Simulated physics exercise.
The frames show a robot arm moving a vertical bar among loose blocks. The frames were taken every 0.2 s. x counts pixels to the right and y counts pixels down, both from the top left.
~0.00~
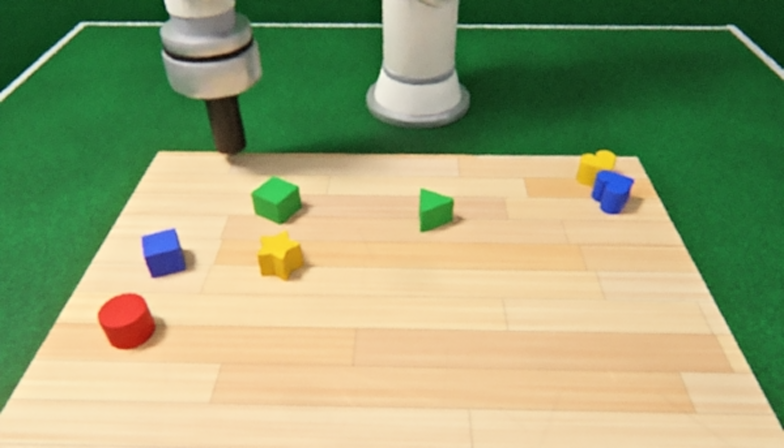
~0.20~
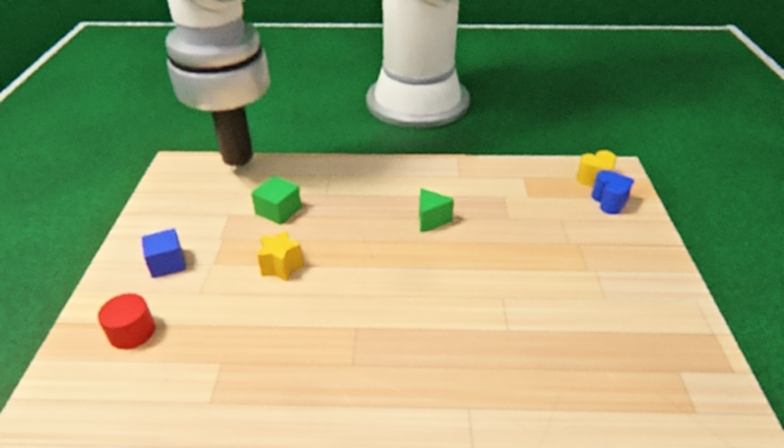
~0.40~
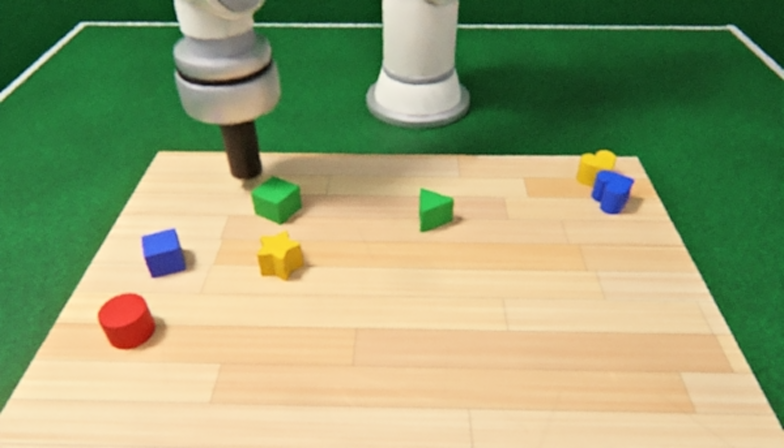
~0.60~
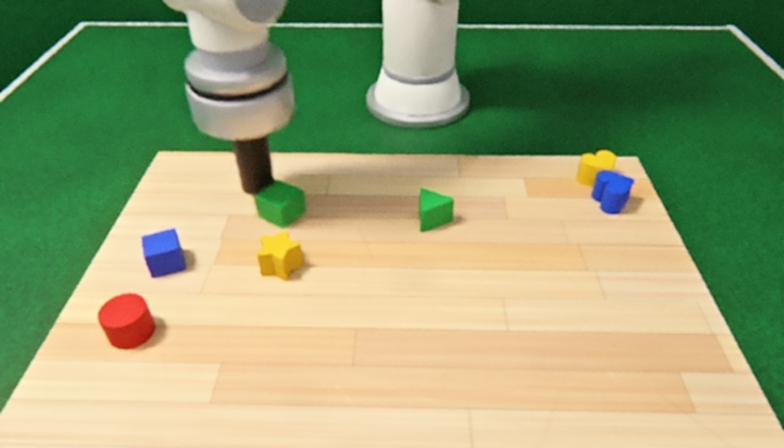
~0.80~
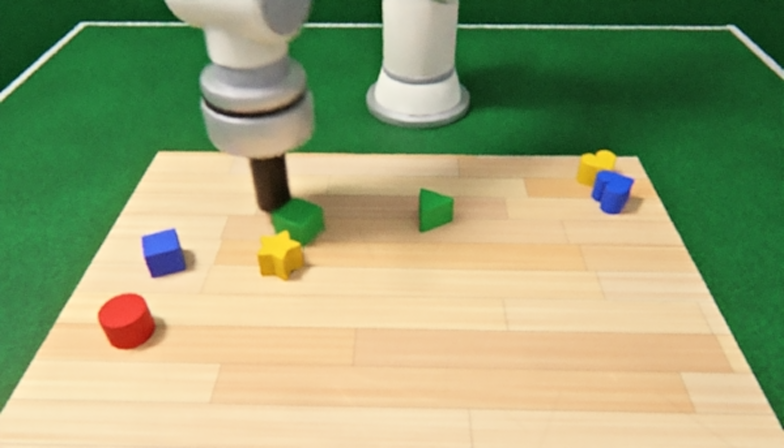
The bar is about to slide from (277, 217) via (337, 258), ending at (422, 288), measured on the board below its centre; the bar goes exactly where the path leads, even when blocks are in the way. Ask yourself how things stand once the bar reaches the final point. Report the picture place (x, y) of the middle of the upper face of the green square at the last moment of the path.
The middle of its upper face should be somewhere near (399, 293).
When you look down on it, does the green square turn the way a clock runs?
Yes - that is the case.
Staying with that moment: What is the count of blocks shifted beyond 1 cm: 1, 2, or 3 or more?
Moved: Just one.
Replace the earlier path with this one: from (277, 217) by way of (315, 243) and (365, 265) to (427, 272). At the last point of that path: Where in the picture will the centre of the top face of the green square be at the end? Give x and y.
In the picture, it is at (378, 274).
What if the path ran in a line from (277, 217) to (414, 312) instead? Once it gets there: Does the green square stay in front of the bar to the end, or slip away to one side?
Pushed ahead.
The first path, step by step. One third of the way, bar at (315, 231); green square at (335, 241), turned 20° clockwise.
Two thirds of the way, bar at (361, 259); green square at (378, 276), turned 45° clockwise.
At the end, bar at (423, 275); yellow star block still; green square at (399, 293), turned 70° clockwise.
